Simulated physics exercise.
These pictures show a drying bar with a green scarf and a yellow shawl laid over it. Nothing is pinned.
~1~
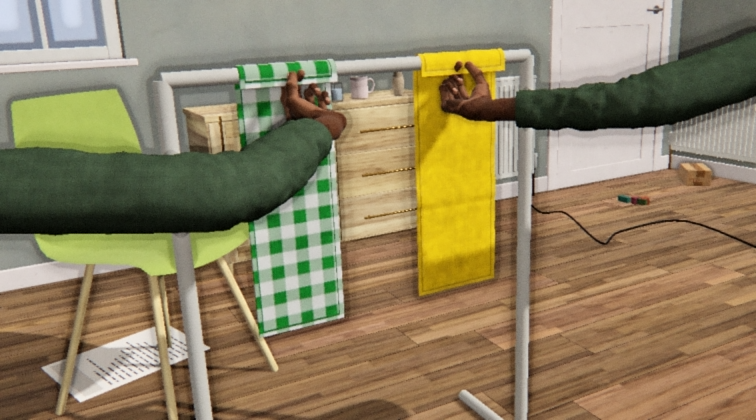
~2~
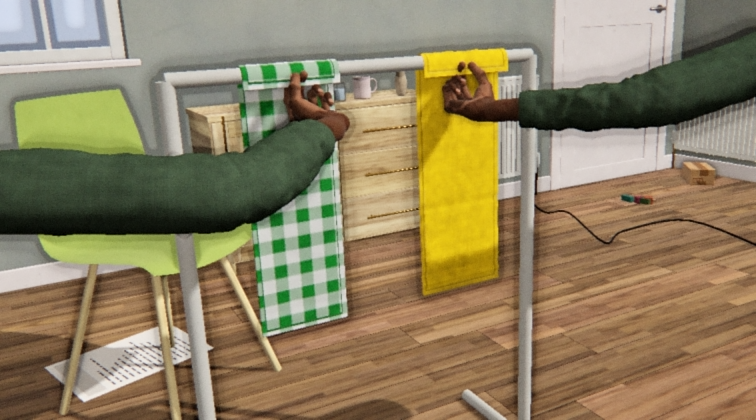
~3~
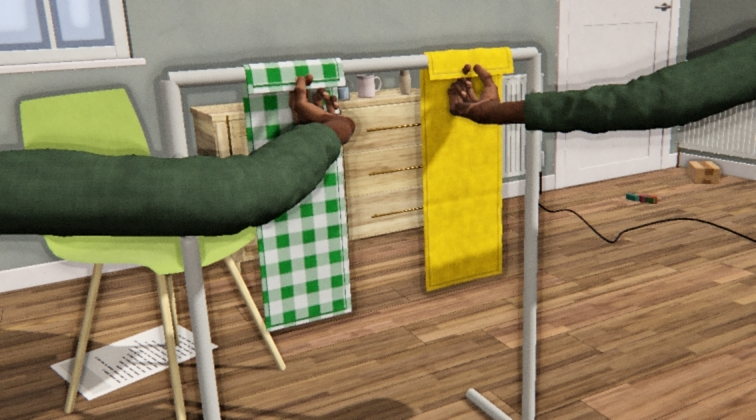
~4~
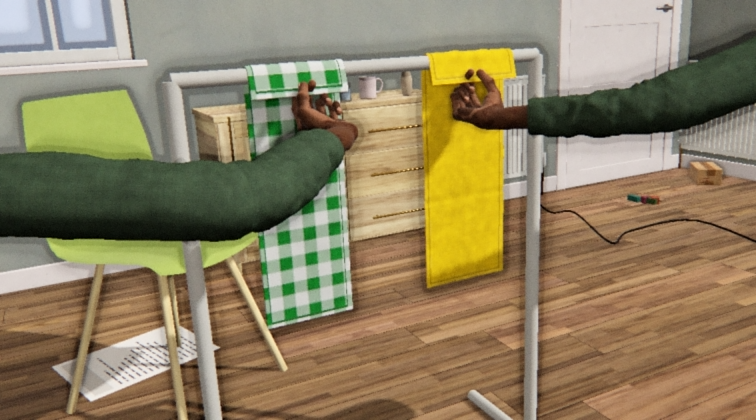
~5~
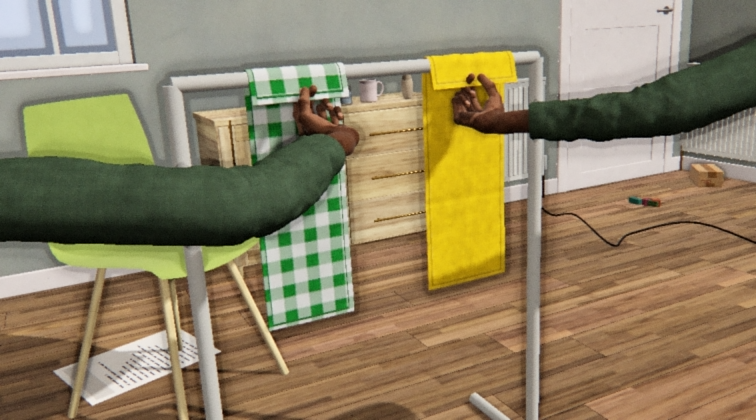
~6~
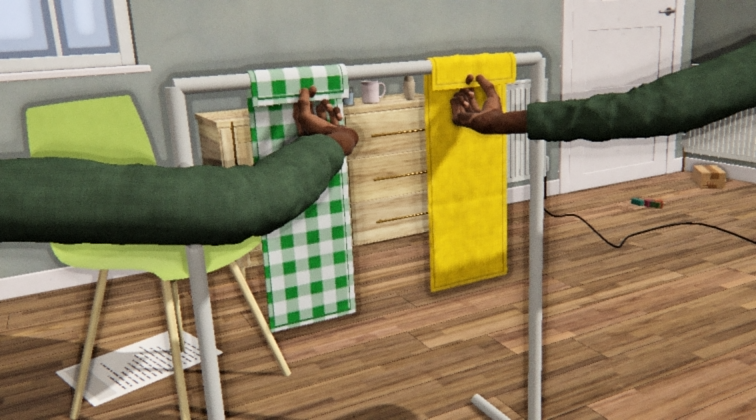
The clip opens on a green-and-white checked scarf and a yellow shawl draped over a drying bar, a hand at each one's short front flap. The hands draw both front flaps down slightly, then stay almost still, with the fronts still far shorter than the backs.
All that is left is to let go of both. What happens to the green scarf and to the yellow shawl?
The green scarf slides off; the yellow shawl slips to the floor.
Then, 0.28 s past the final frame, scarf clear of the rail and dropping near (309, 258); shawl clear of the rail and dropping near (468, 228).
Then, 0.48 s past the final frame, scarf clear of the rail and dropping; shawl clear of the rail and dropping near (470, 412).
Then, 0.70 s past the final frame, scarf in a heap on the floor; shawl in a heap on the floor.
When it is over, scarf in a heap on the floor; shawl in a heap on the floor. The green scarf slips to the floor and the yellow shawl is pulled off by its long side.
